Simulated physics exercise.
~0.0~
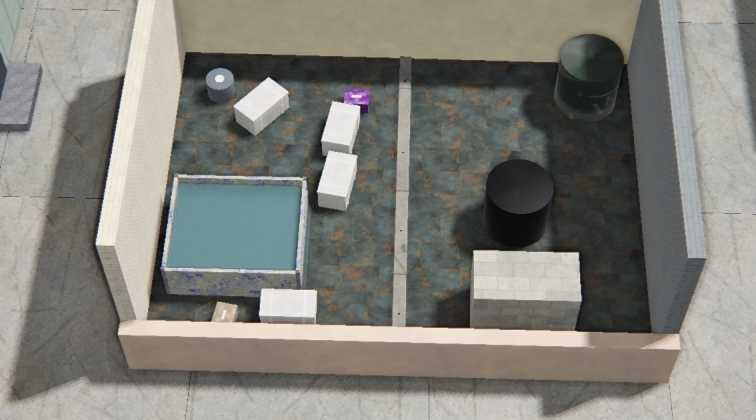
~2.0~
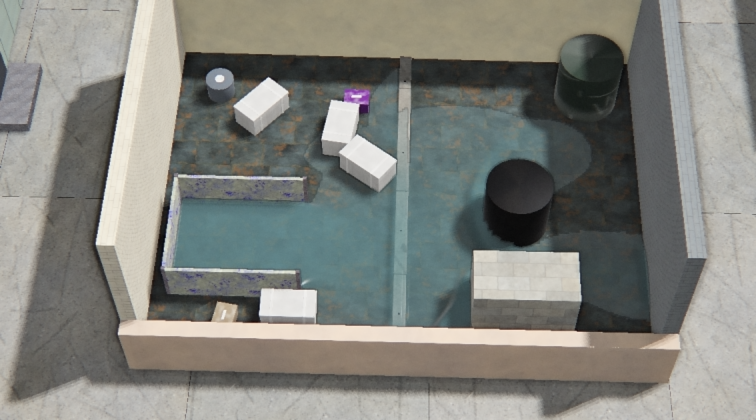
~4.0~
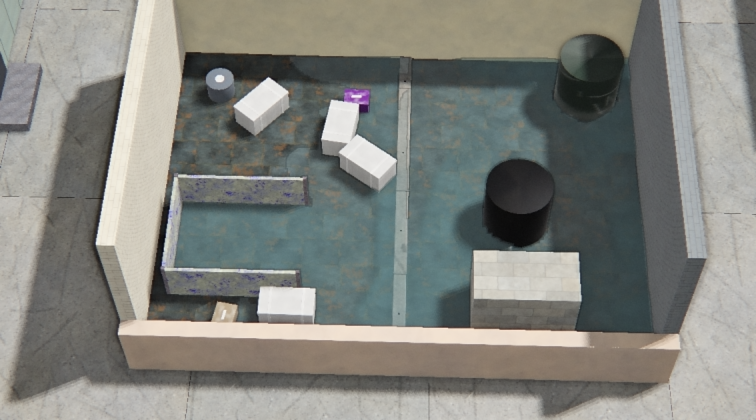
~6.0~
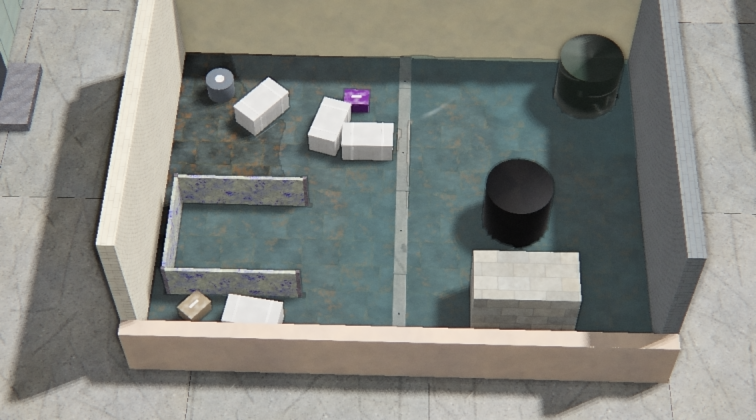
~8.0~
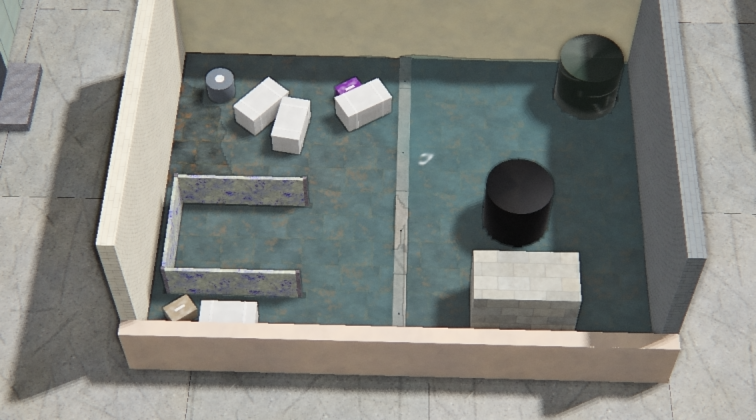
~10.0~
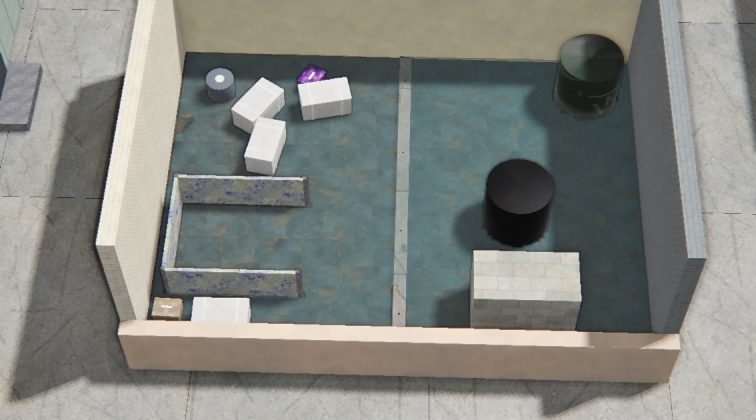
The footage shows a walled compound where the right side of a water-filled tank gives way, flooding the floor on both sides of a low kerb. White blocks, a small tan box and a purple tote gradually shift, mostly leftward, and end left of the kerb while two dark cylinders stay upright.
